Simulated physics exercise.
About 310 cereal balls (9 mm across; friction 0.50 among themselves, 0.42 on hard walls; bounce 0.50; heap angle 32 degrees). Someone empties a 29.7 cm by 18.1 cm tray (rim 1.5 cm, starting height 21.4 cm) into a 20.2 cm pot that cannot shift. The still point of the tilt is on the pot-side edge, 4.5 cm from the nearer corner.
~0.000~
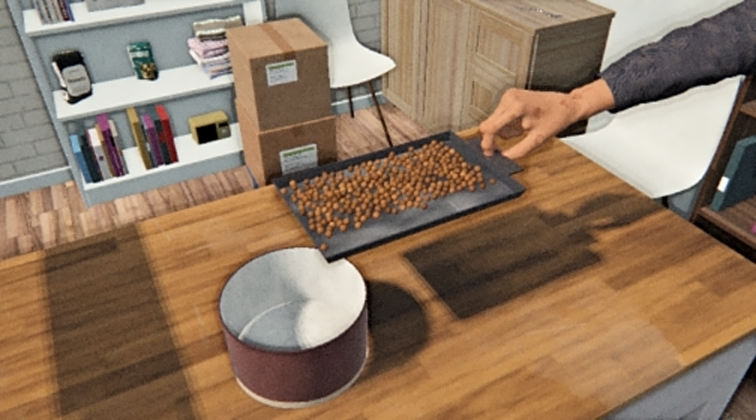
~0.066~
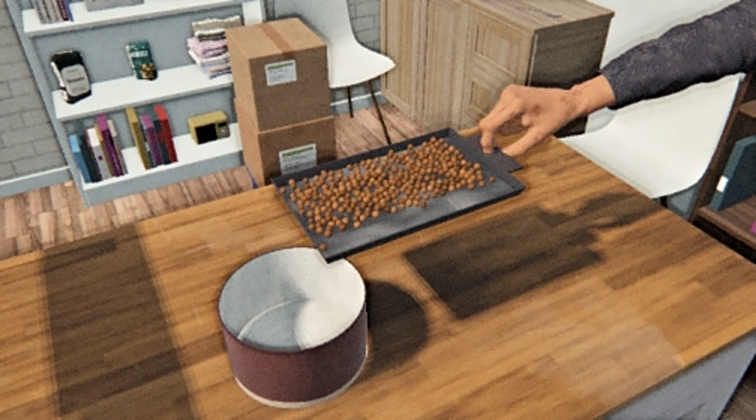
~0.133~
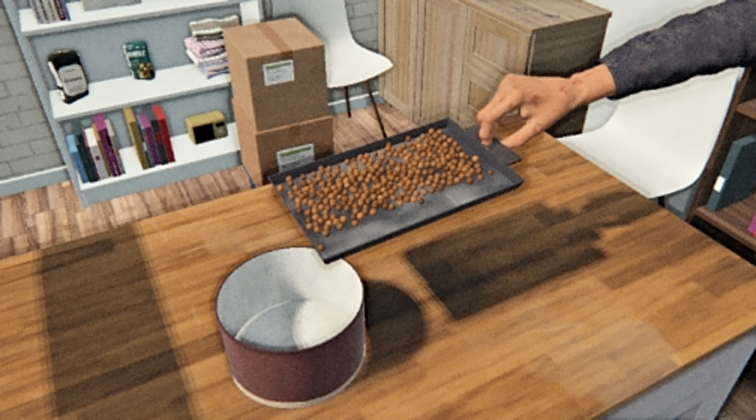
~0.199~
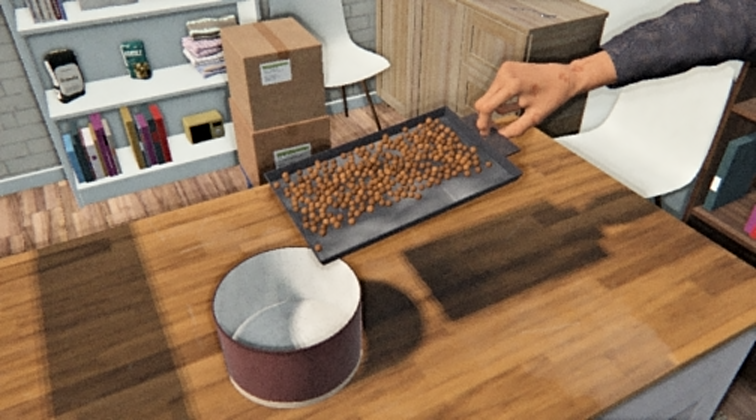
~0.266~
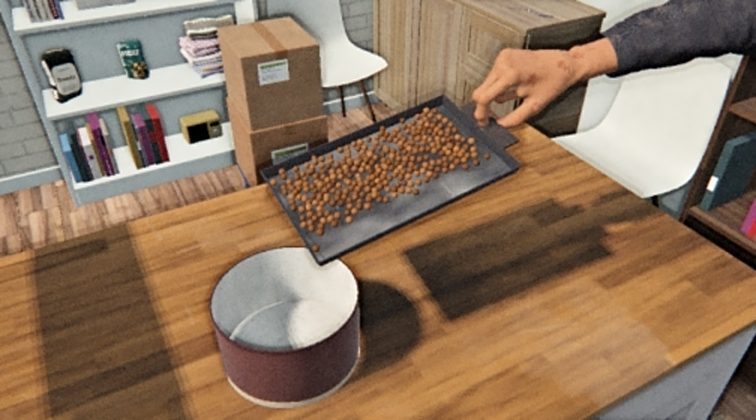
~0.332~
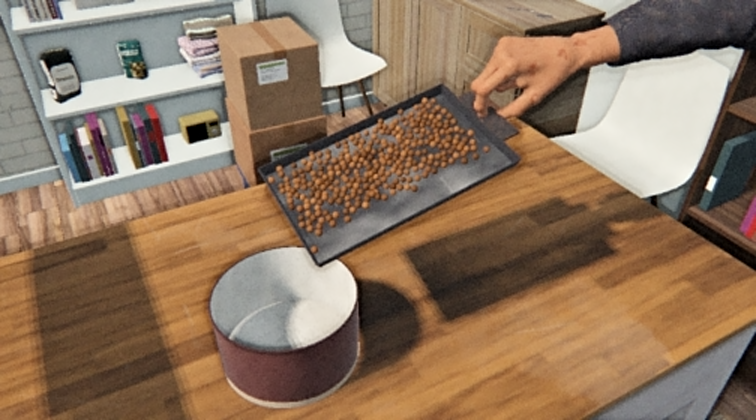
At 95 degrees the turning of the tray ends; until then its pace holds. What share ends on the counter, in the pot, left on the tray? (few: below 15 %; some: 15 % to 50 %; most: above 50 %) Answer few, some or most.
Counter: Some, pot: Most, tray: Few.
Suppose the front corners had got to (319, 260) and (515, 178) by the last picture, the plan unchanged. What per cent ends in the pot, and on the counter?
Pot 45, counter 55.
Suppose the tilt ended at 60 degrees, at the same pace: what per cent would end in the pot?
In that case some 10 per cent.
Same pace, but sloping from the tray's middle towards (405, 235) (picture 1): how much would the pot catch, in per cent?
Some 45 per cent.
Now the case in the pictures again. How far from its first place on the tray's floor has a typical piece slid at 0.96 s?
Roughly 9 cm.
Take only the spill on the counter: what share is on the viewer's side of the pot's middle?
Some 100 per cent.
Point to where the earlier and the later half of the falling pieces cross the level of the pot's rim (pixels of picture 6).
First near (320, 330), later near (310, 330).
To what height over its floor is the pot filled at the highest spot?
Some 3.0 cm.
After 0.96 s, tilt 53 degrees; the tray holds 100 %, the pot 0 %.
Then, at 1.38 s, tilt 78 degrees; the tray holds 80 %, the pot 5 %.
Then, at 1.88 s, tilt 95 degrees; the tray holds 0 %, the pot 75 %.
By 2.4 s all is still; counter 25 %, pot 75 %, tray 0 %.
